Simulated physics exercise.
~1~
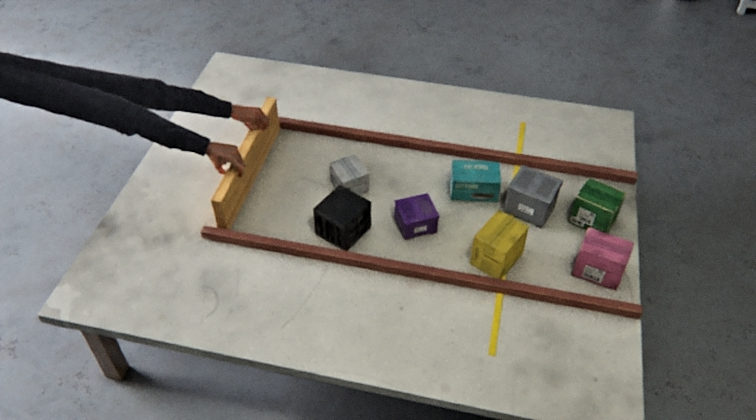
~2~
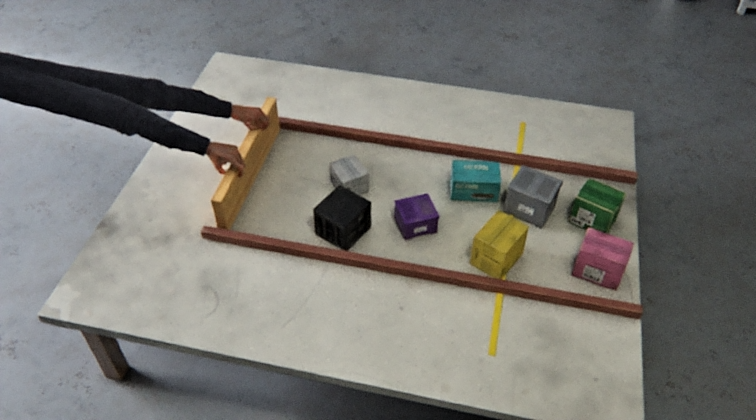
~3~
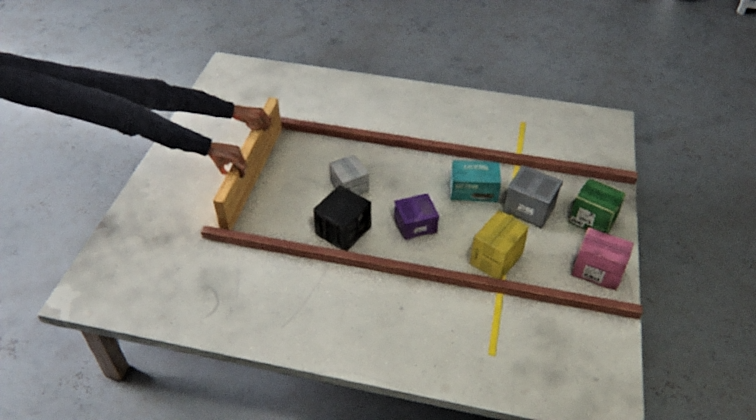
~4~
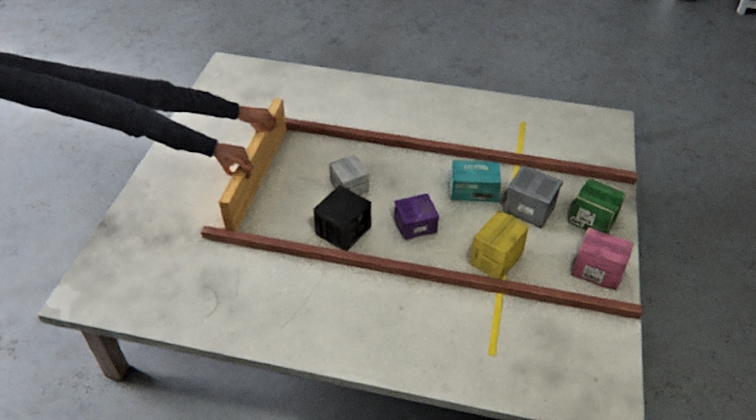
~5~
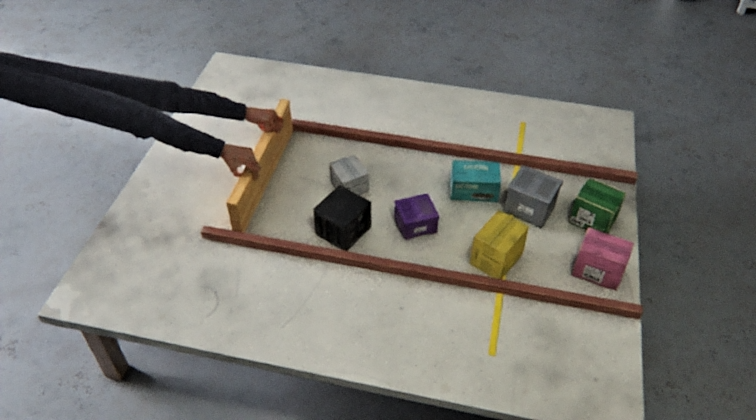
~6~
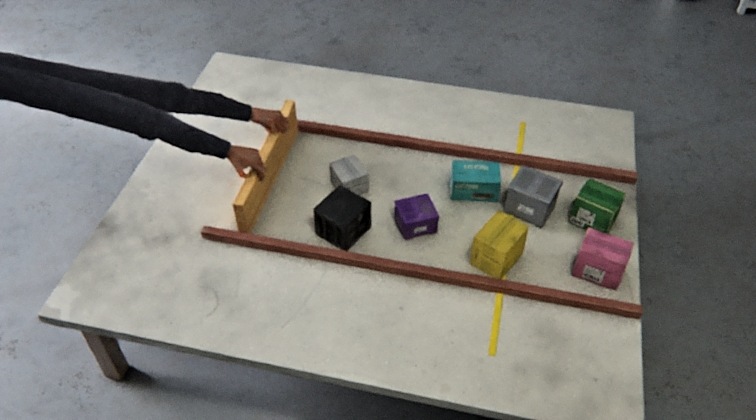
Two hands slide a wooden plank slightly right between two battens toward eight still parcels.
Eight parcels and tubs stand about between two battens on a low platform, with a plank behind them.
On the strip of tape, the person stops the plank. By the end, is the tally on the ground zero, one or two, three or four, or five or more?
You'd find the ones that came down come in at none here.
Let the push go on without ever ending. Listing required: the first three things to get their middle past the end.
First the pink parcel, then the green parcel, then the yellow box.
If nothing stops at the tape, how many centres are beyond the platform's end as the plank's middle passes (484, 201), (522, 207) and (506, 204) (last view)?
Taking the places in turn, the counts are 0, 0 and 0.
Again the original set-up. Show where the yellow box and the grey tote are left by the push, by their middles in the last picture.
Result: One at about (578, 265), the other at about (570, 195).
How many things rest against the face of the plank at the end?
The count in contact is 3.
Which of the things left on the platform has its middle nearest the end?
Nearest at the end: The pink parcel.
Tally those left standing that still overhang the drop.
The figure is 1.
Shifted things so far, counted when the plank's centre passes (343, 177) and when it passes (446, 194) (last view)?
At that stage 2; at the next, 5.
A little later, none off yet; pink parcel at rest near (602, 259); green parcel at rest near (597, 208); grey tote at rest near (533, 197).
When it is over, the number that fall off is zero.
